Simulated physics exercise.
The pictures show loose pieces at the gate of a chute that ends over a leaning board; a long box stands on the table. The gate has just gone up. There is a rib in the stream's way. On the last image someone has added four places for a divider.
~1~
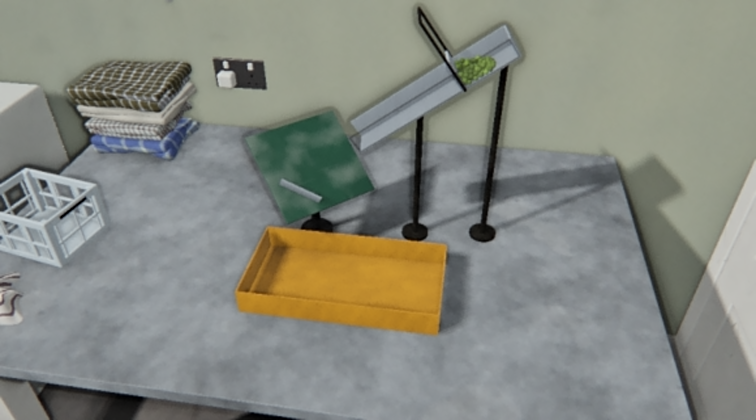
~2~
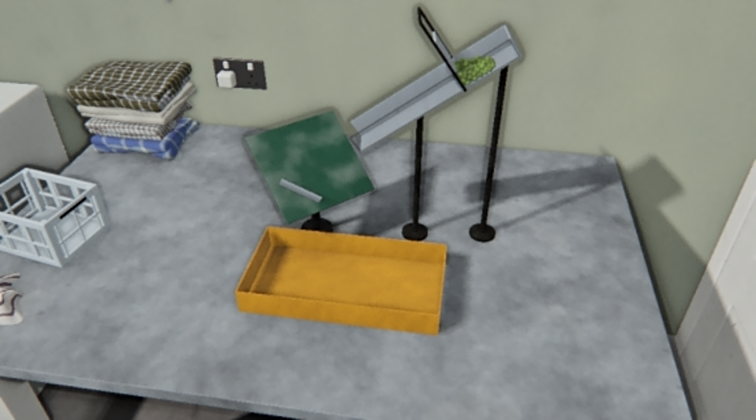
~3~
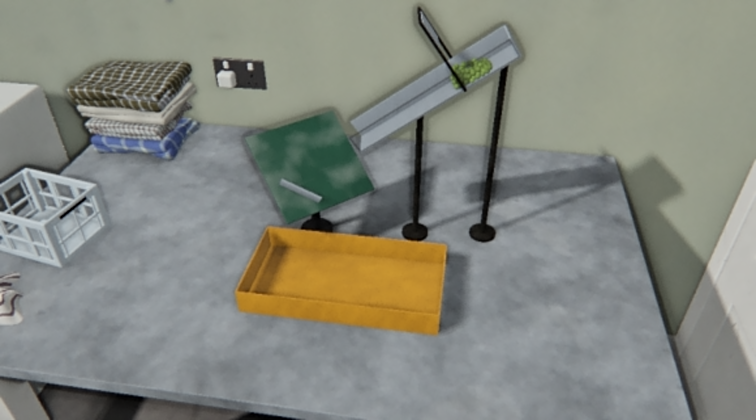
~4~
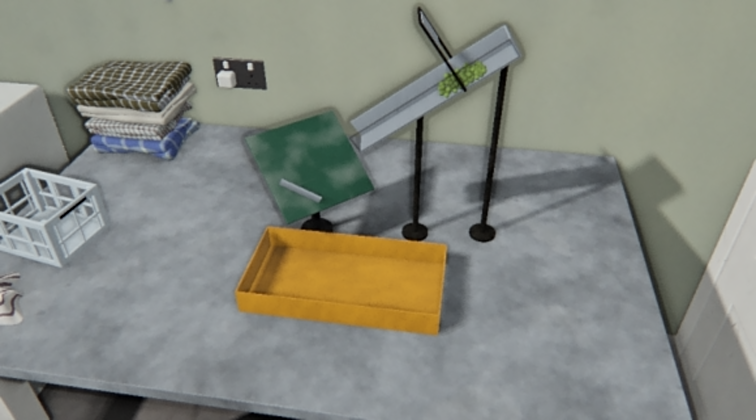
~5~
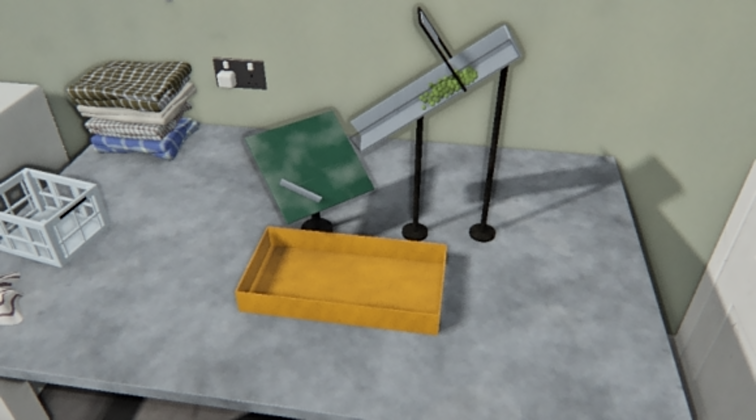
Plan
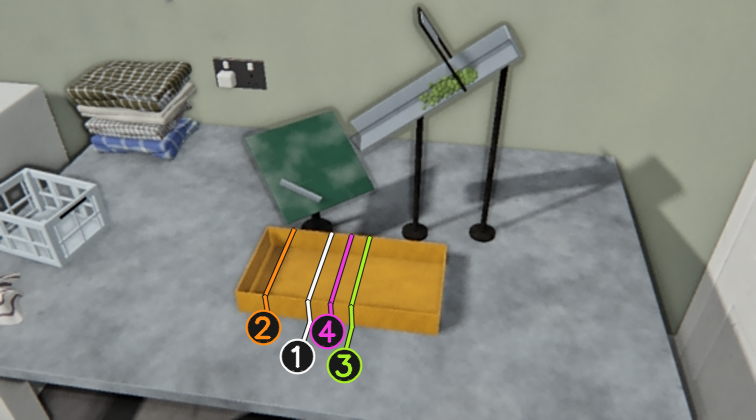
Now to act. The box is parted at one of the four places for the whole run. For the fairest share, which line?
Go for 4.
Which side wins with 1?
More lands on the right.
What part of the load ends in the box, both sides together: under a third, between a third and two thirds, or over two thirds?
About that: Over two thirds.
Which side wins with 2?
The right side.
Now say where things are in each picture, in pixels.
The first picture shows load behind the gate at (471, 70), dried peas; lip of the chute at (361, 144), sloping gently.
The second picture shows middle of the board at (312, 164), tilted fairly steeply; middle of its low edge at (333, 206); of its high edge at (291, 123).
The third picture shows front corners of the box at (236, 292) and (439, 316), empty; front of the load at (453, 78).
The fourth picture shows middle of the load at (459, 79); its front at (441, 88), about a quarter of the way to the lip; rib from (282, 180) to (322, 198).
The fifth picture shows middle of the load at (449, 88); its front at (424, 108), about a third of the way to the lip.
On the marked copy, line 1 crosses the front rim at (308, 300); line 2 crosses the front rim at (265, 295); line 3 crosses the front rim at (351, 305); line 4 crosses the front rim at (330, 303).
With 1, of what is caught, a small part on the left of the divider, nearly all on the right.
With 2, of what is caught, a stray few on the left of the divider, nearly all on the right.
With 3, of what is caught, nearly all on the left of the divider, a small part on the right.
With 4, of what is caught, about half on the left of the divider, about half on the right.
